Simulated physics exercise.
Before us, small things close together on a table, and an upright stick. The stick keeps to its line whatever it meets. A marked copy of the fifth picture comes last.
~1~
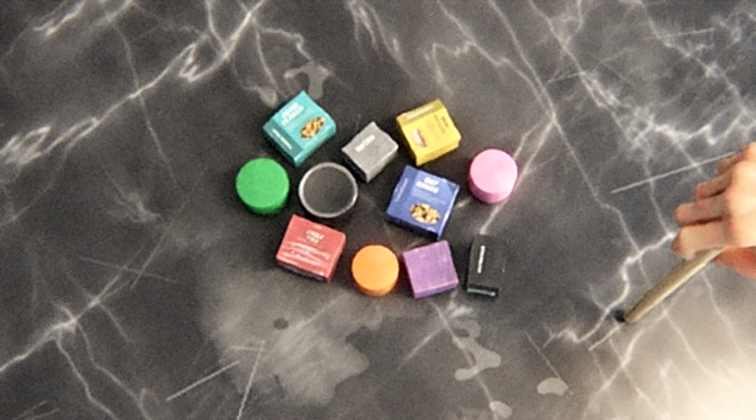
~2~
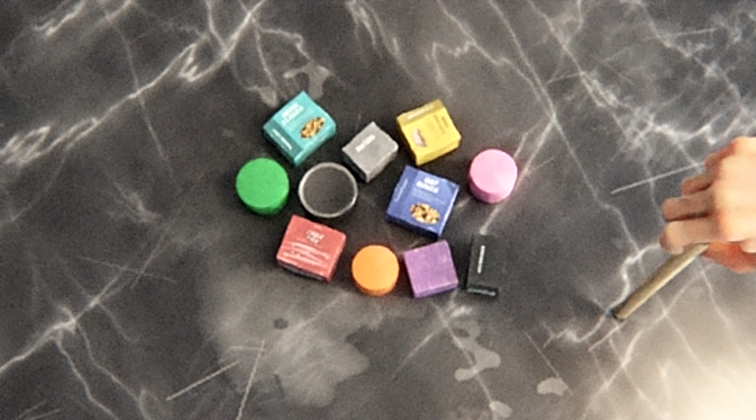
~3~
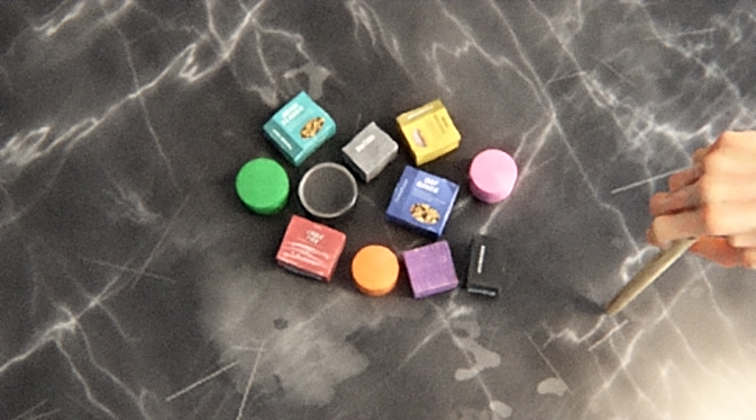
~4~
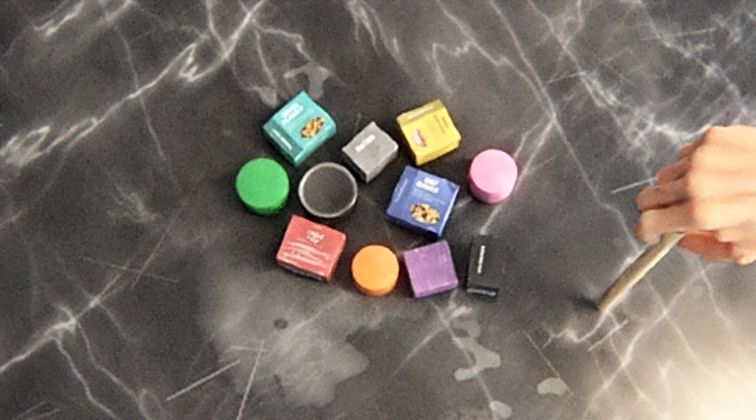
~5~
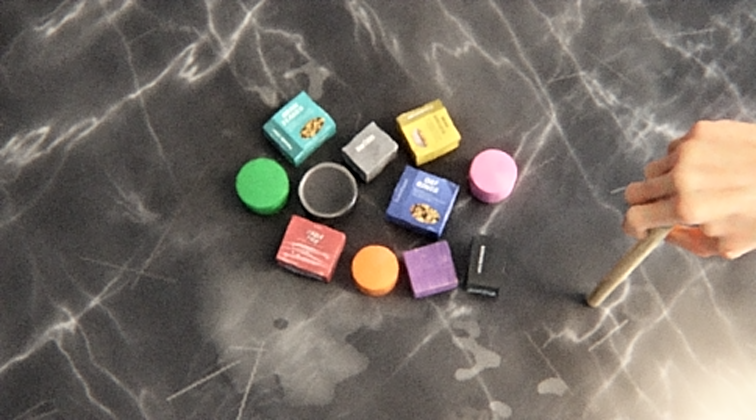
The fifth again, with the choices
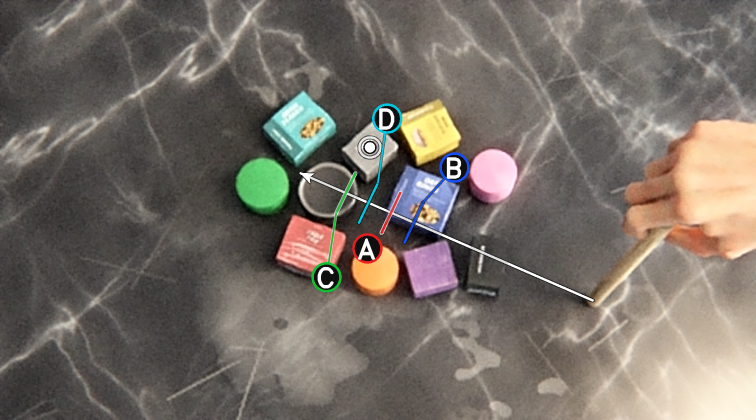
At the start, small coloured boxes and round tins sit close together on a dark marbled table, while a hand at the right holds a stick, its lower tip on the surface. The hand and stick then shift slightly left and a little upward, nearer the black box, while the grouped items stay still.
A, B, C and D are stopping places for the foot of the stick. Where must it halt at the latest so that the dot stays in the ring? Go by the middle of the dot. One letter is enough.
Up to mark B.
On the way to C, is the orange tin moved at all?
By then, yes.
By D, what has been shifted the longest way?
The blue box has gone farthest.
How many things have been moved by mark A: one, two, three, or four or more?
In all, four or more.
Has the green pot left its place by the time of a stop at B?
By then, no.
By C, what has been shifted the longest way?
The blue box has gone farthest.
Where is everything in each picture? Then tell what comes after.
The first picture shows grey packet (370, 153); orange tin (375, 271); pink tin (492, 177).
The second picture shows pink tin (492, 177); black box (487, 264).
The third picture shows red box (312, 249); yellow packet (428, 133).
The fourth picture shows black jar (329, 194); purple block (430, 270).
The fifth picture shows green pot (263, 188); turquoise packet (300, 129); blue box (422, 203).
On the marked copy, A at (391, 213); B at (414, 222); C at (346, 193); D at (368, 203); the arrow from (593, 301) to (301, 173); the white dot at (370, 148).
With B. Early on, foot of the stick (527, 272).
Further on, foot of the stick (462, 244); black box (449, 263); purple block (410, 279).
At the end, foot of the stick (414, 223); black box (441, 264); purple block (405, 288); the dot is still in its ring.
As for the rest, A shifts the dotted thing to (361, 135); C shifts the dotted thing to (359, 111); D shifts the dotted thing to (360, 119).
